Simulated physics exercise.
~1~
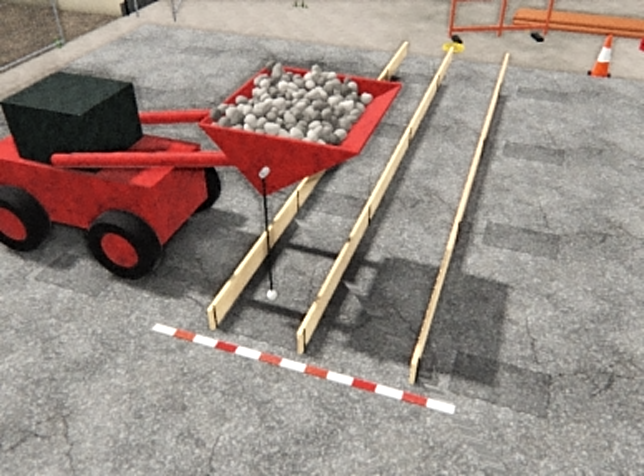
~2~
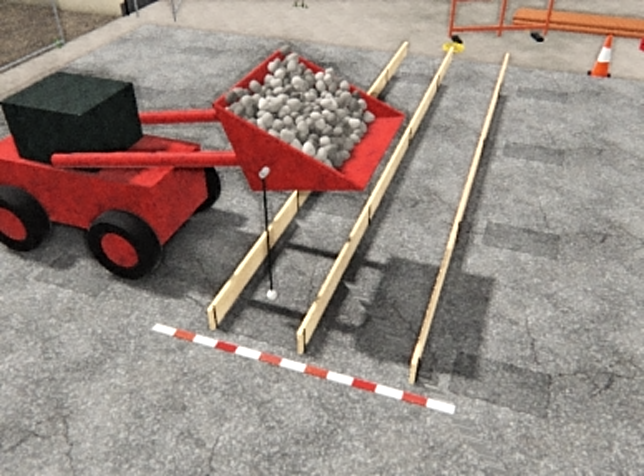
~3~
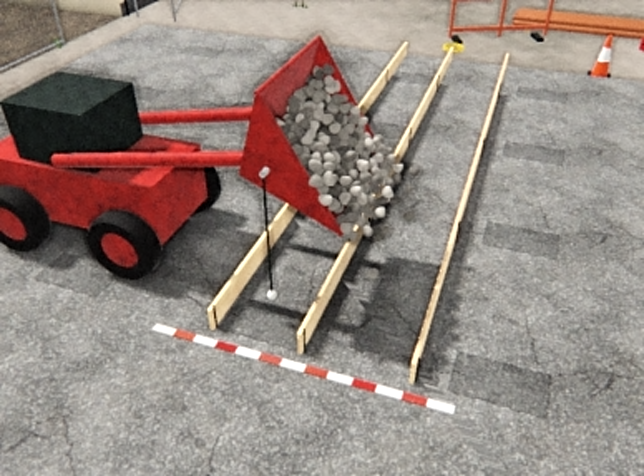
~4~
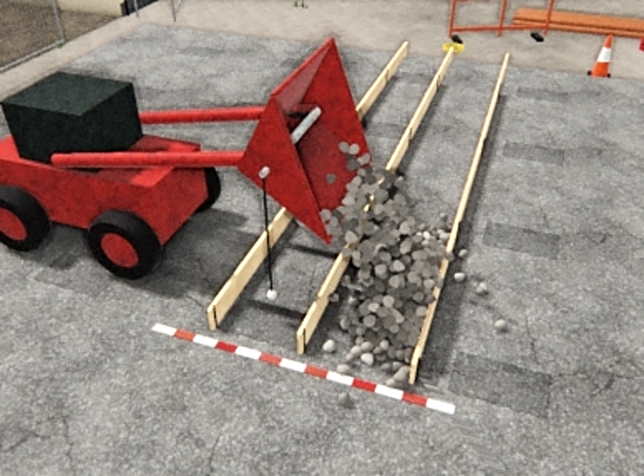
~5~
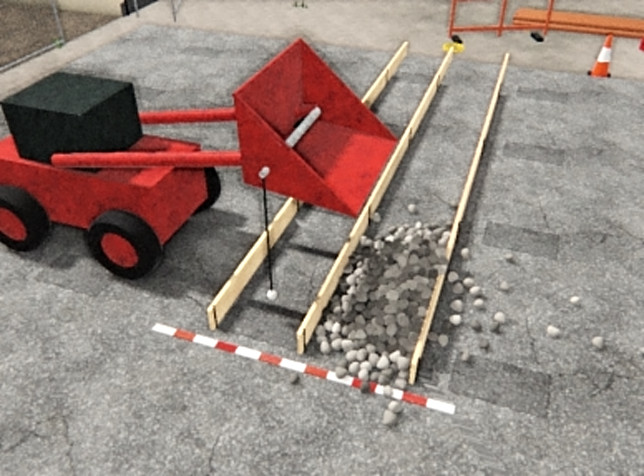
The clip opens on a red loader at the left, its raised bucket heaped with rounded grey stones above three long wooden boards on grey paving. The bucket begins to tip forward to the right, and the stones slide toward its lower lip. As it tilts more steeply, they start to spill over the edge, then pour down in a mass between the middle and right boards. The emptied bucket swings partway back. Most of the stones end up piled in the far bay, with a few scattered beyond the last board and near the red and white staff.
